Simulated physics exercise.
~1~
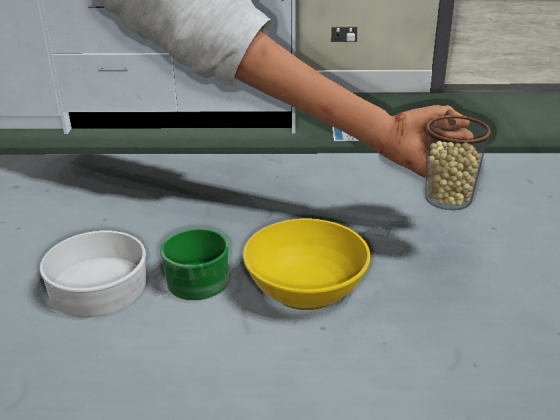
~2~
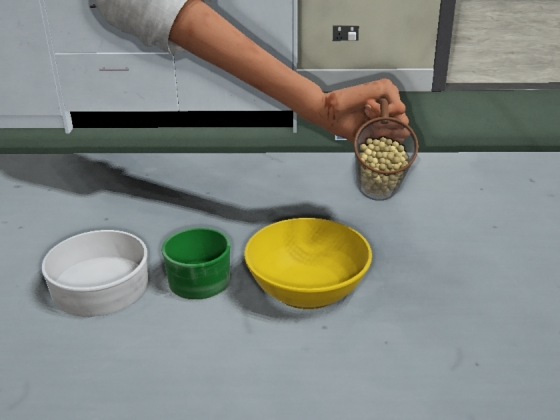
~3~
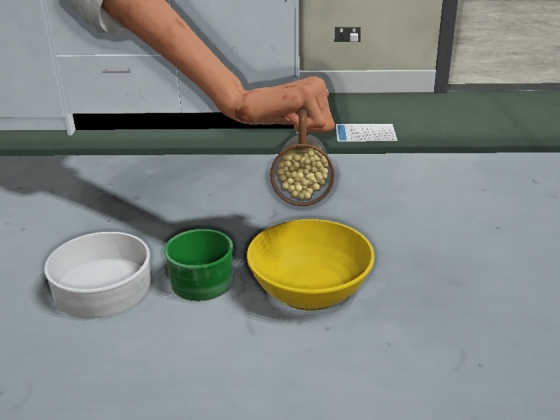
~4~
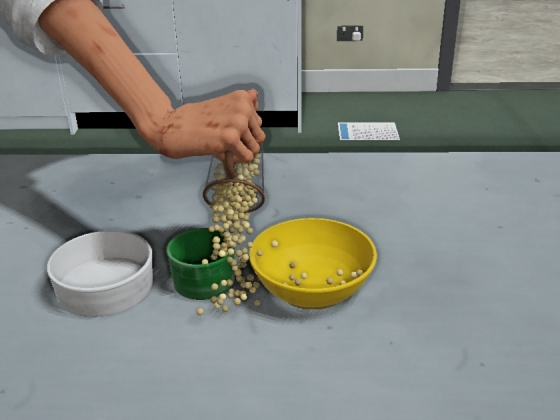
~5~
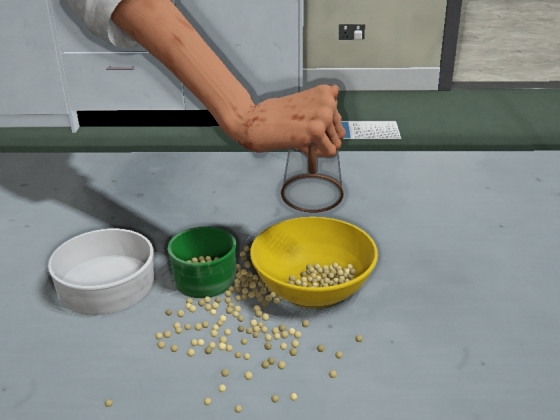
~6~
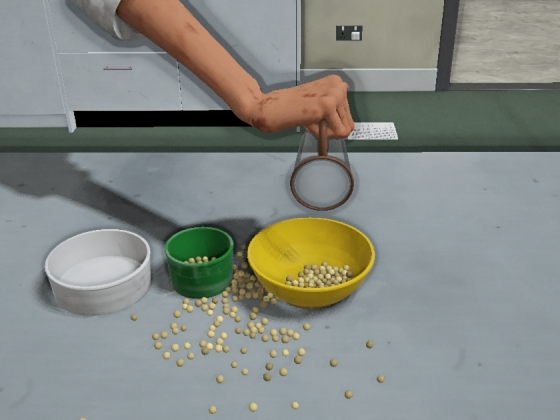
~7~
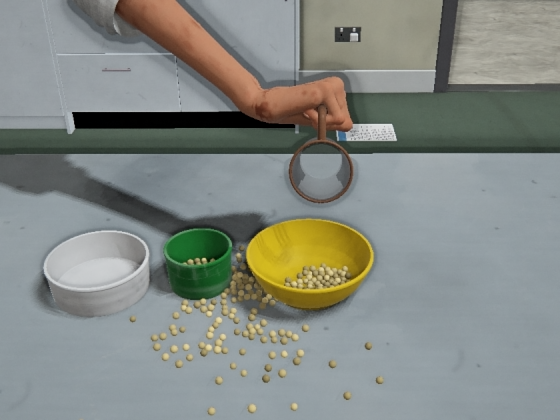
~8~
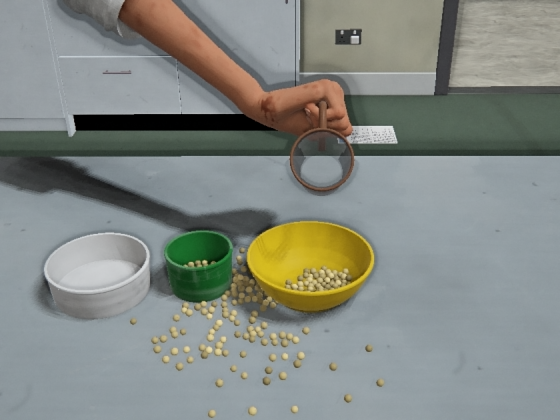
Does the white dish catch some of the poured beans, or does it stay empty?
The white dish stays empty. The beans end up in the yellow bowl, in the green dish and scattered on the table.
